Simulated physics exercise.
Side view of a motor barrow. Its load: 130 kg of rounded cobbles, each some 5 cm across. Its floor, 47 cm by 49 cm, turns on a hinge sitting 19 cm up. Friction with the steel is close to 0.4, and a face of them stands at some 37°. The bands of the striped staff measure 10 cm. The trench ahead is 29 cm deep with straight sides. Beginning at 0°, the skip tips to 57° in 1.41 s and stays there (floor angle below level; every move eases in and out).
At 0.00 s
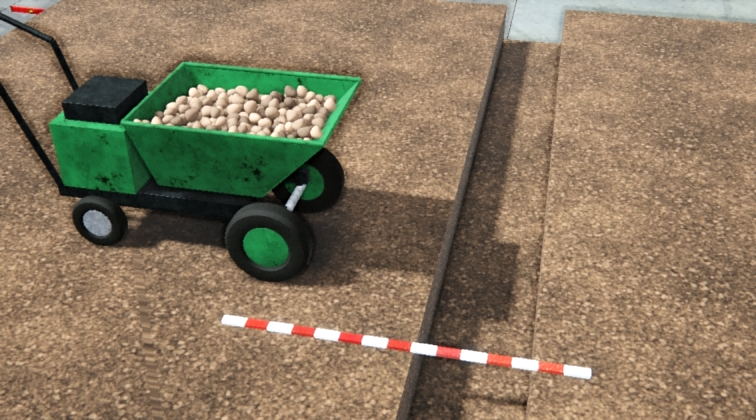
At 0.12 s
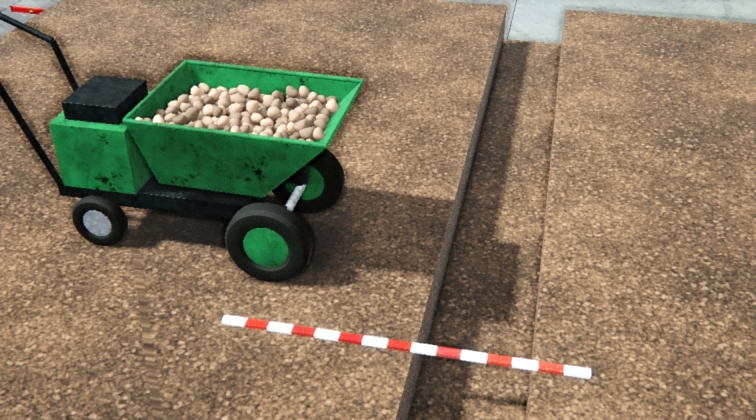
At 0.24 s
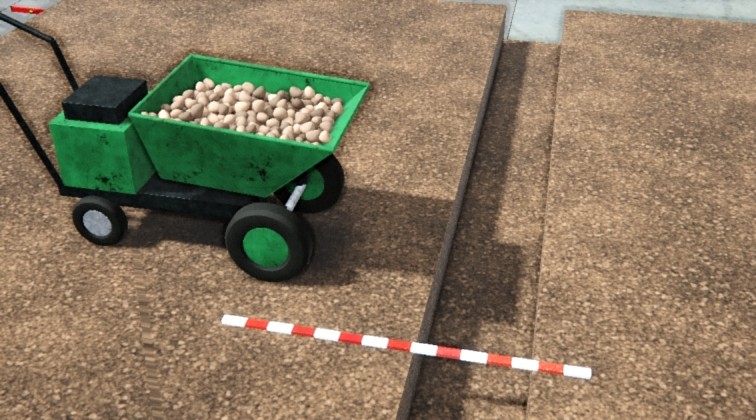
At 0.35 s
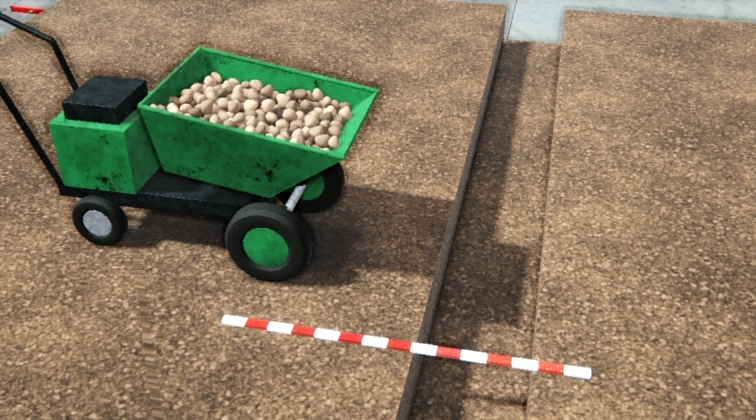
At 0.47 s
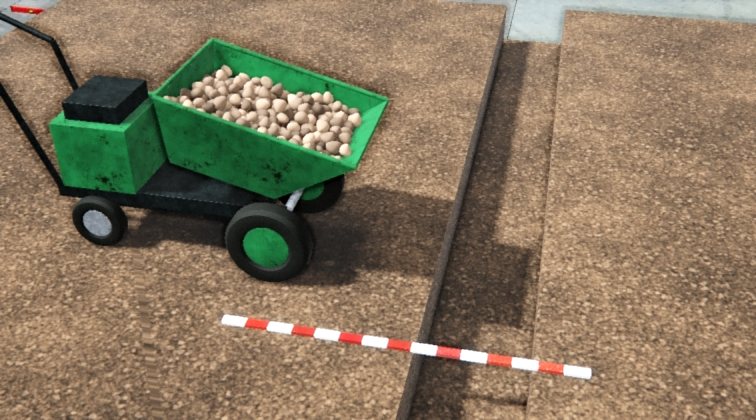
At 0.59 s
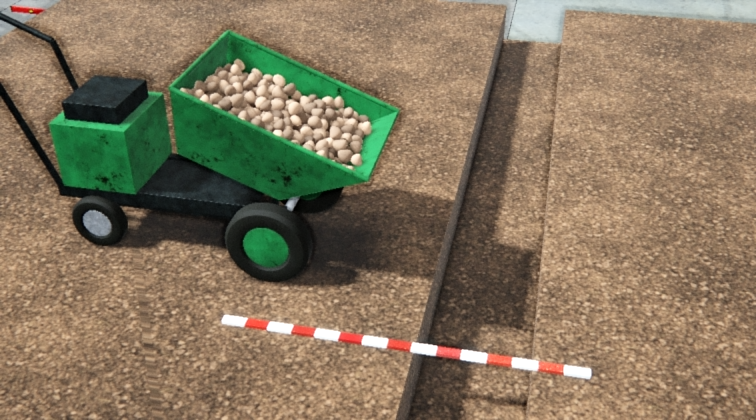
Green skip of a small motor barrow tilting steadily toward the right, its rear rising with a load of pale rounded stones.
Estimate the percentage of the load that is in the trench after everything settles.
Roughly 76 per cent of the load.
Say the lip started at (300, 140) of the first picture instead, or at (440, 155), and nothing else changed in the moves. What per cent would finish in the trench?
Roughly 50 per cent, then 45 per cent.
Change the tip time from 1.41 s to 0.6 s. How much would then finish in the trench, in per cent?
It would come to roughly 80 per cent.
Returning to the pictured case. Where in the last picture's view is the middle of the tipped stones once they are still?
Somewhere near pixel (473, 305).
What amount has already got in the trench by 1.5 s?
Some 10 per cent of the load by that point.
After 1.1 s the floor is at 48°; 100 % in the skip; the foremost stones are at (395, 196).
After 1.5 s the floor is at 57°; 85 % in the skip, 4 % short of the trench, 10 % in the trench; the foremost stones are at (476, 298).
After 1.9 s the floor is at 57°; 59 % in the skip, 5 % short of the trench, 37 % in the trench; the foremost stones are at (528, 330).
After 3.8 s the floor is at 57°; 18 % in the skip, 6 % short of the trench, 76 % in the trench; the foremost stones are at (529, 326).
